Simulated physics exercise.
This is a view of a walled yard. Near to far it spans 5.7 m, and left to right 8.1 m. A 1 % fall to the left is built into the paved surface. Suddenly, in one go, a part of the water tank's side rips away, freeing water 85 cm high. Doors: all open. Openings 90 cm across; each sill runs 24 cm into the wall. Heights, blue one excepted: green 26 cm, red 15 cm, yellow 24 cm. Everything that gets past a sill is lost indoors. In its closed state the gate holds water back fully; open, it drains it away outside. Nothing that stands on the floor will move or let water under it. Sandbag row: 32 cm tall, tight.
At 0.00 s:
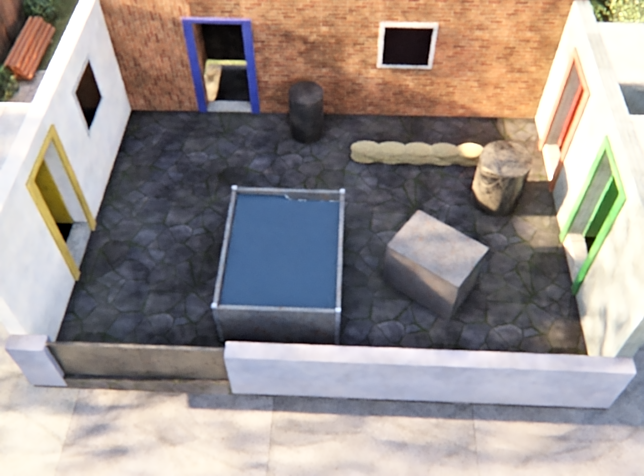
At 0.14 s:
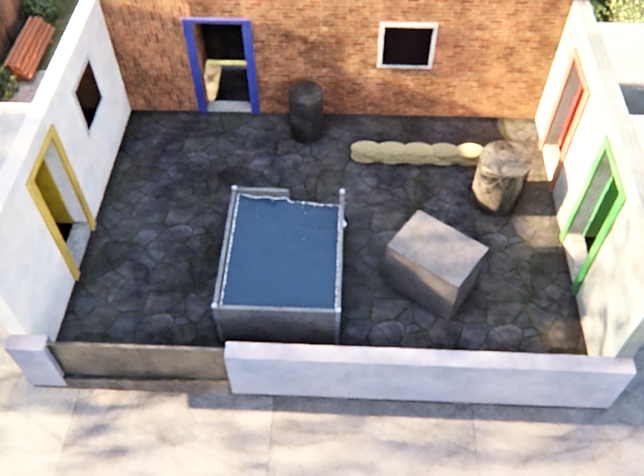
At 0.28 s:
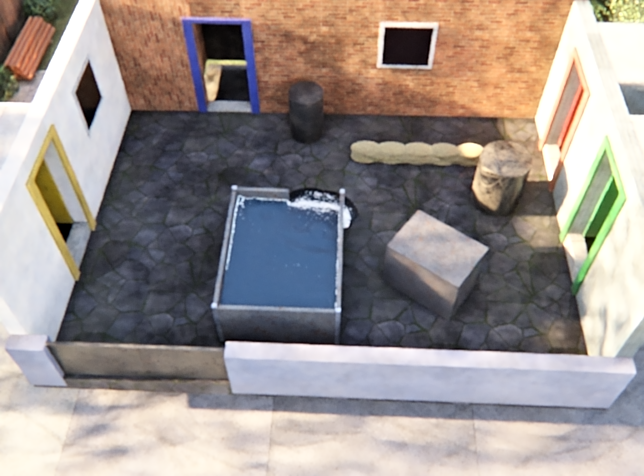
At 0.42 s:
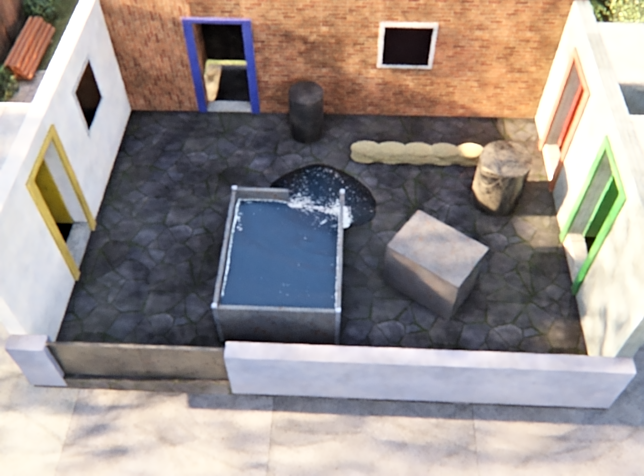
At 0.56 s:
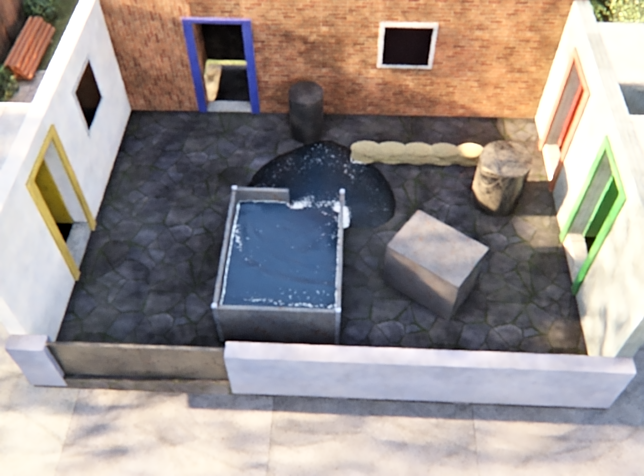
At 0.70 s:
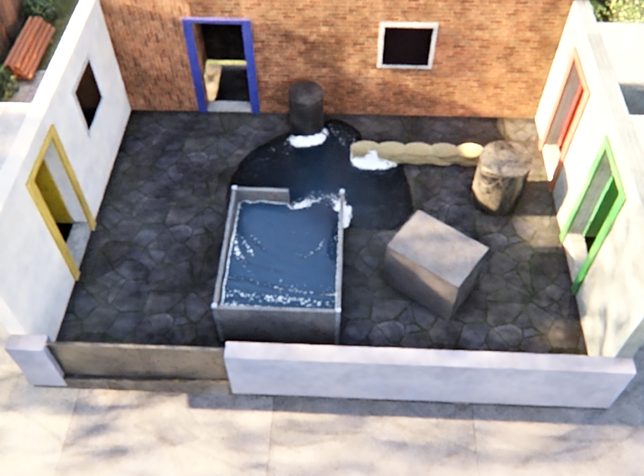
Water sits still in a rectangular tank in a walled, paved yard, then starts slipping through a gap in the tank's far side. It pours onto the dark paving and fans out in a widening pool, foaming white against the dark round post and the near end of the sandbag row.
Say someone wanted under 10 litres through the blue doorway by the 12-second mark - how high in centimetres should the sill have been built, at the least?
They should have built it at least 19 cm high.
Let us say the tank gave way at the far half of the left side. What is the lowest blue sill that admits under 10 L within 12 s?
Then 11.0 cm.
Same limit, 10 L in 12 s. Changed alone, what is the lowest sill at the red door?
At red, about 20 cm.
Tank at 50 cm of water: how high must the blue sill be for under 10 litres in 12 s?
I'd go with near 9.5 cm then.
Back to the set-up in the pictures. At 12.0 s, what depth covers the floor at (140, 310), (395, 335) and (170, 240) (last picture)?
Taking the spots in order: About 11, 8 and 7 centimetres.
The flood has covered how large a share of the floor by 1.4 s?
I'd estimate about 25 percent.
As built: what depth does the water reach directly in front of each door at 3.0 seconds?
Depths in cm - green: 1, blue: 16, red: 22, yellow: 0.
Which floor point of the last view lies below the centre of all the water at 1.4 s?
At about (299, 244).
After 1.4 s water covers 25 % of the floor, deepest (50 cm) near (345, 118); 15 cm at the blue door, 1 litre in over its 7 cm sill.
After 3.0 s water covers 45 % of the floor, deepest (34 cm) near (131, 113); 16 cm at the blue door, 74 litres in over its 7 cm sill.
After 12.0 s water covers 95 % of the floor, deepest (12 cm) near (81, 266); 5 cm at the blue door, 120 litres in over its 7 cm sill.
At the blue door as built, the water arrived by 1.2 s and peaked near 19 cm at 1.8 s.
With a sill of 16 cm, 22 litres would have come in within the 12 s; with 22 cm, 2 litres. So under 10 litres takes about 19 cm.
